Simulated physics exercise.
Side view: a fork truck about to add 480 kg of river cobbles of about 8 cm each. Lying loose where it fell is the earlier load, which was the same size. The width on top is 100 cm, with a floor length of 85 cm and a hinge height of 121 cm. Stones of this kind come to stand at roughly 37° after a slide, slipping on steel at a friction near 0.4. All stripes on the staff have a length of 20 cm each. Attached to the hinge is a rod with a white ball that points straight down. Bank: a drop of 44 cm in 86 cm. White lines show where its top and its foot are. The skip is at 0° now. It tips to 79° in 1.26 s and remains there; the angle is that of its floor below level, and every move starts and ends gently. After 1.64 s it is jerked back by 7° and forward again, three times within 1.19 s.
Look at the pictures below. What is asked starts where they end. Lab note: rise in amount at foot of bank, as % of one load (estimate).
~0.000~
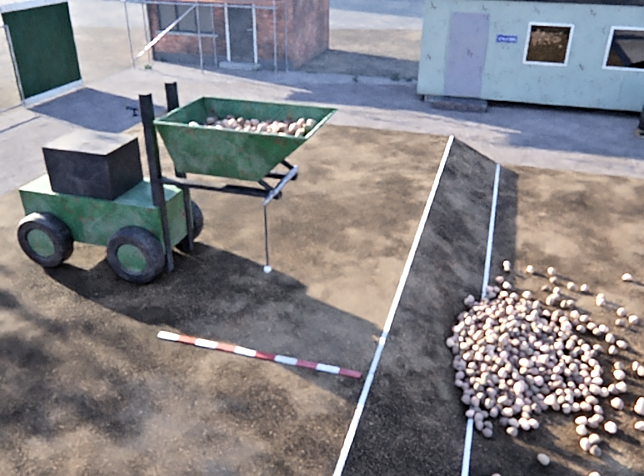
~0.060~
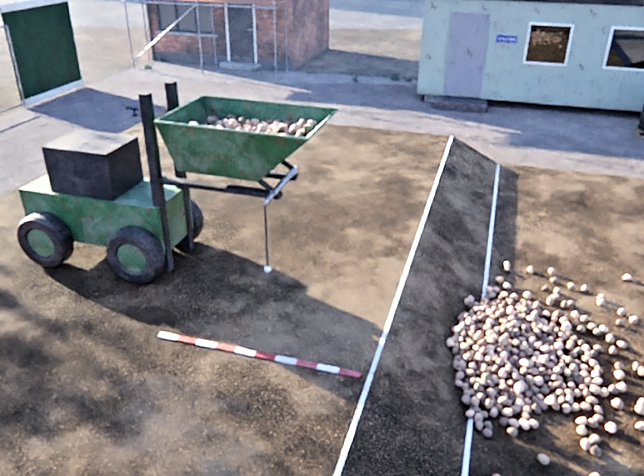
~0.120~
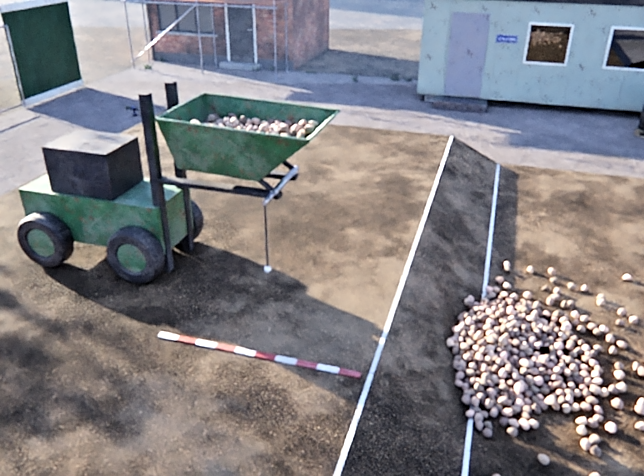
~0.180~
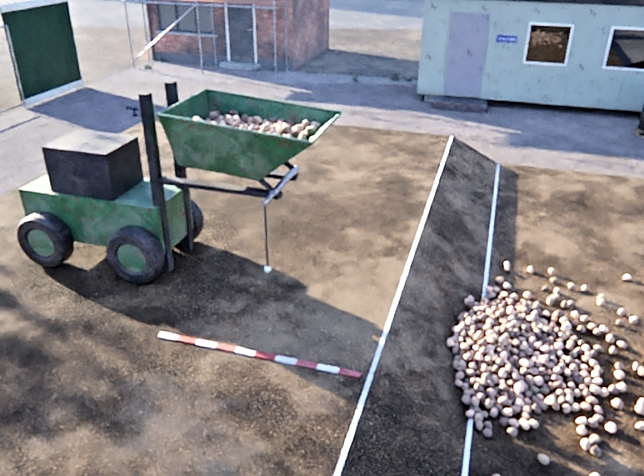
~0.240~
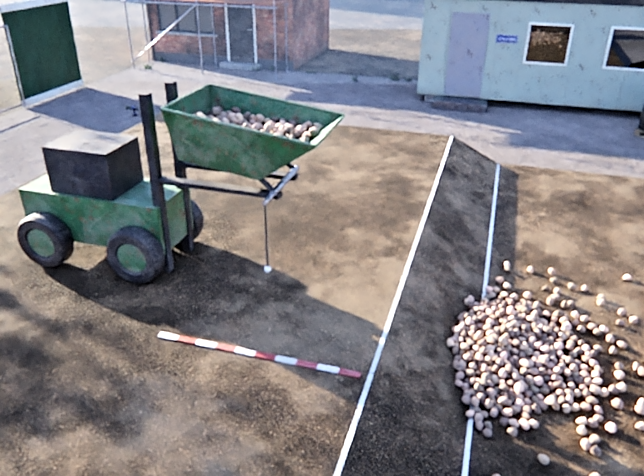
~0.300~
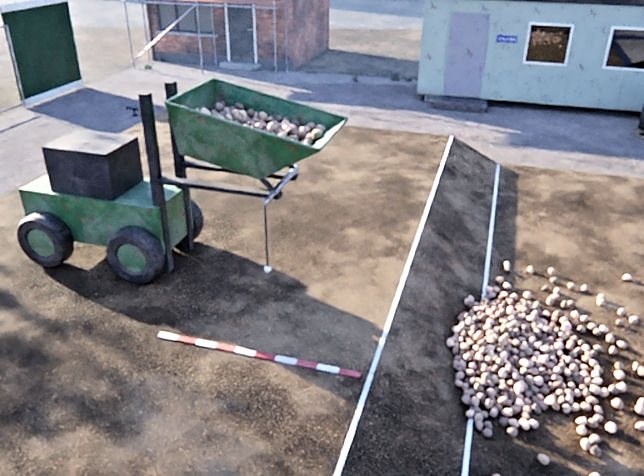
Approx. 43 %.
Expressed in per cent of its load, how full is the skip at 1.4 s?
Some 55 percent, roughly.
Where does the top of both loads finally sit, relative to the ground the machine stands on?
Top of heap: Approx. 10 cm above ground level.
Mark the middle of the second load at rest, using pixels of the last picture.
Roughly at (468, 329) in the last picture.
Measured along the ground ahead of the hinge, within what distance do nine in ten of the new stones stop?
Distance ahead of it: About 250 cm.
After 0.9 s the floor is at 66°; in per cent of one load, 100 in the skip, 13 on the top or the slope, 85 at the foot of the bank; the foremost stones are past the picture's edge.
After 1.4 s the floor is at 79°; in per cent of one load, 57 in the skip, 56 on the top or the slope, 85 at the foot of the bank; the foremost stones are past the picture's edge.
After 3.3 s the floor is at 79°; in per cent of one load, 0 in the skip, 70 on the top or the slope, 128 at the foot of the bank; the foremost stones are past the picture's edge.
After 5.9 s the floor is at 79°; in per cent of one load, 0 in the skip, 70 on the top or the slope, 128 at the foot of the bank; the foremost stones are past the picture's edge. Net gain at the foot of the bank, 43.
